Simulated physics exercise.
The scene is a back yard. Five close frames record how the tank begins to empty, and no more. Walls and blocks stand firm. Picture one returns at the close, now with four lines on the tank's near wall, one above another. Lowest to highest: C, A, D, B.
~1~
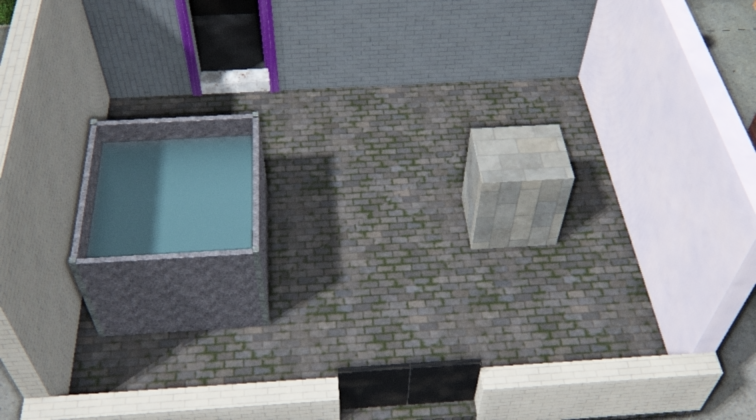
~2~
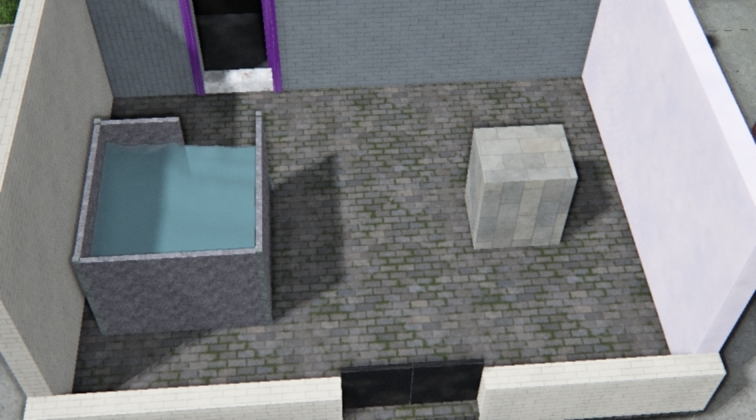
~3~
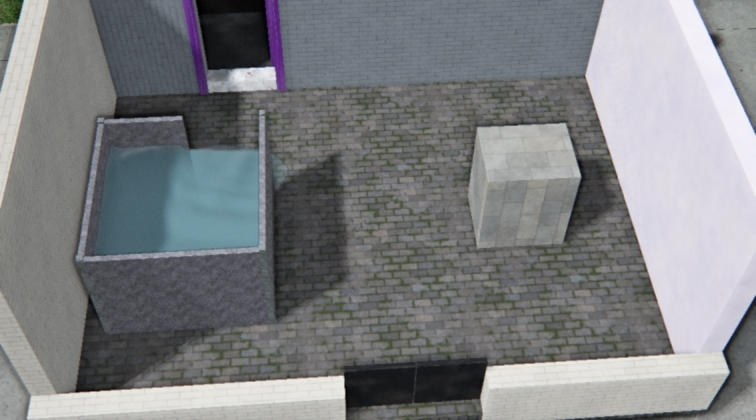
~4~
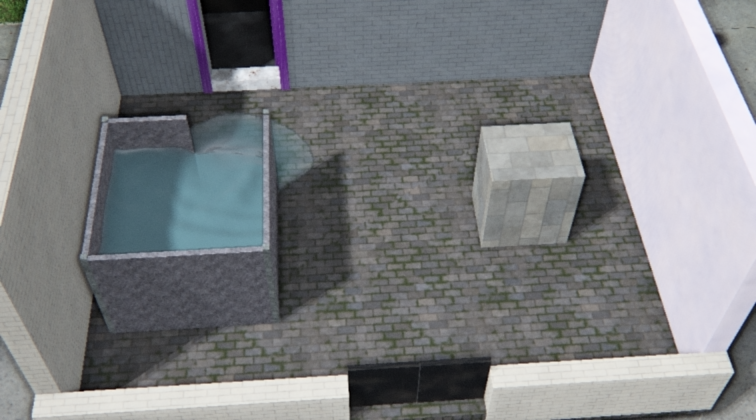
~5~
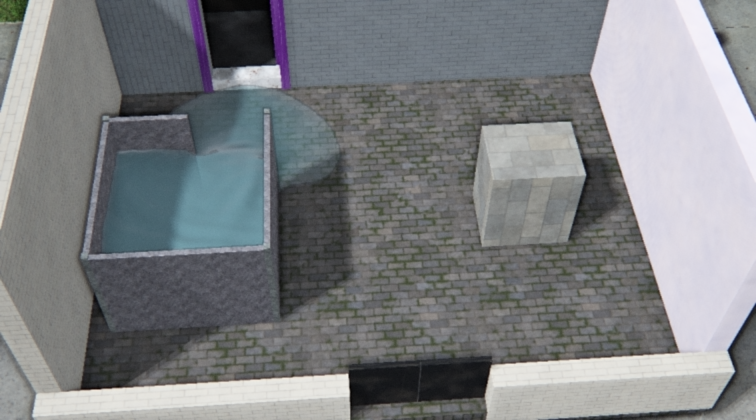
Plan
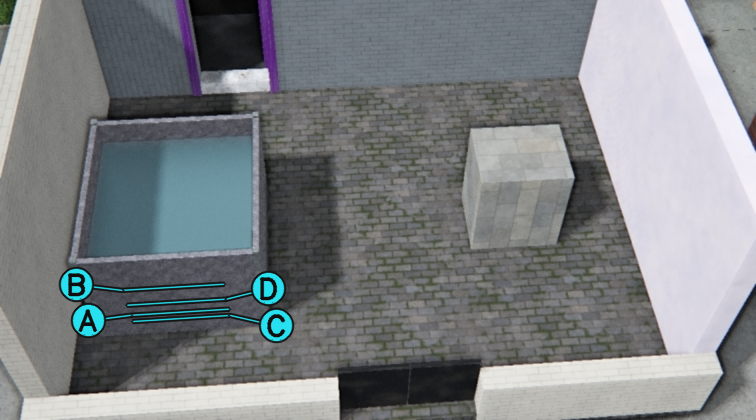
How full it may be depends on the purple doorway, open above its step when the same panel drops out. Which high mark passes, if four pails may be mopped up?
Take A.
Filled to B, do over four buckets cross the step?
Yes.
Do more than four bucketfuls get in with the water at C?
No, not at all.
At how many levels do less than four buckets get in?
Two of the four.
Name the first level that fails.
Level D.
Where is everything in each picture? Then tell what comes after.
Water in the tank at rest, its middle at (174, 200); foot of the purple doorway at (236, 92); shut gate at (409, 370).
Water covers 1 % of the ground, its front hidden from here.
Water covers 3 % of the ground, its front hidden from here.
Water covers 7 % of the ground and shows as far out as (287, 137).
Water covers 13 % of the ground and shows as far out as (311, 121).
On the marked copy, A at (180, 312); B at (173, 287); C at (181, 318); D at (177, 302); from the bottom up C, A, D, B.
With A, a splash gets over, under a bucket.
With B, dozens of bucketfuls pour in.
With C, nothing gets over.
With D, about 10 bucketfuls get in.
